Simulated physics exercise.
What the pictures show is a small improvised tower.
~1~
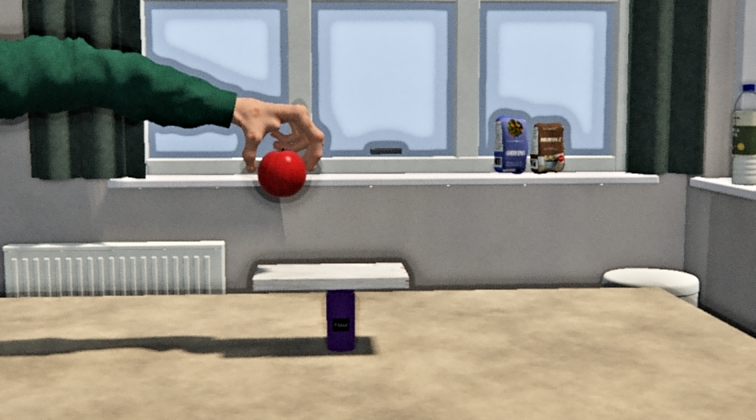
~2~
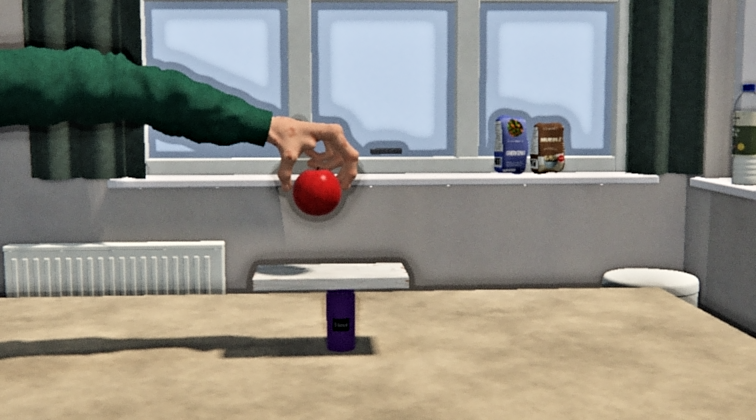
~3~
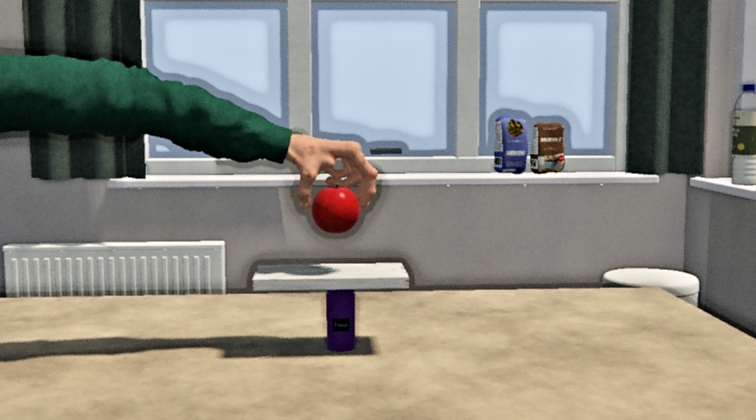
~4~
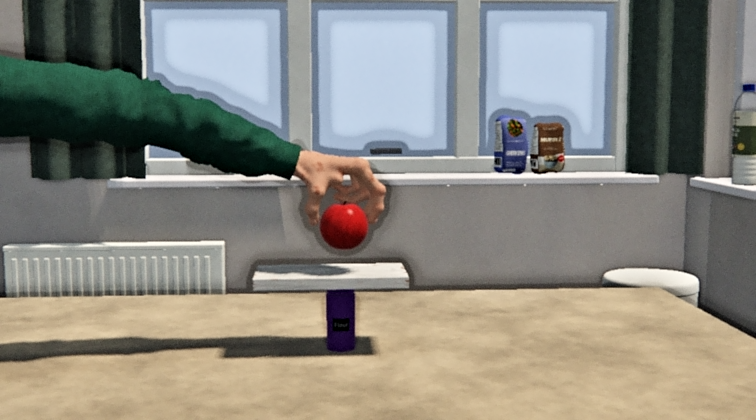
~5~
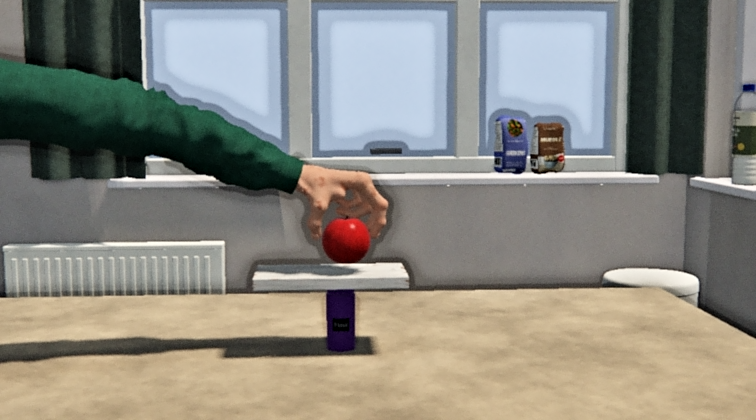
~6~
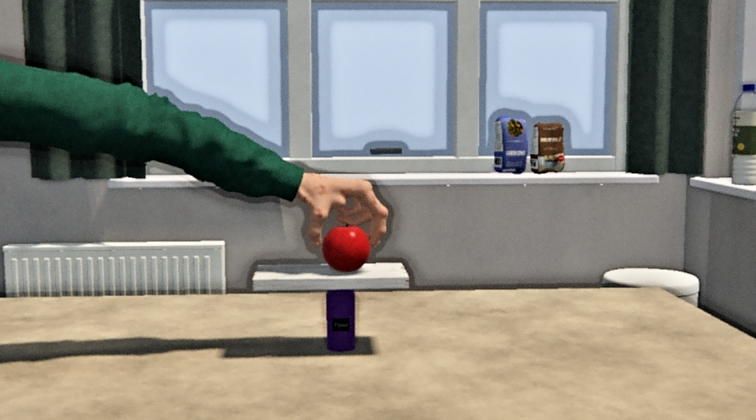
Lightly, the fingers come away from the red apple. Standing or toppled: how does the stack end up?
Stays in place.
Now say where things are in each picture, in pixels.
In the first picture, still above its spot; red apple (282, 173); white board (331, 277).
In the second picture, still above its spot; red apple (317, 192); white board (331, 277).
In the third picture, still above its spot; red apple (336, 209); white board (331, 277).
In the fourth picture, still above its spot; red apple (344, 226); white board (331, 277).
In the fifth picture, still above its spot; red apple (346, 240); white board (331, 277).
In the sixth picture, set down, still held; red apple (346, 248); white board (331, 277).
Then, 0.20 s past the last view, nothing moves.
Then, 0.60 s past the last view, red apple resting near (346, 249).
Finally, all 3 still in place. Final places as the last picture's camera would see them, red apple near (346, 249). The stack stays up.
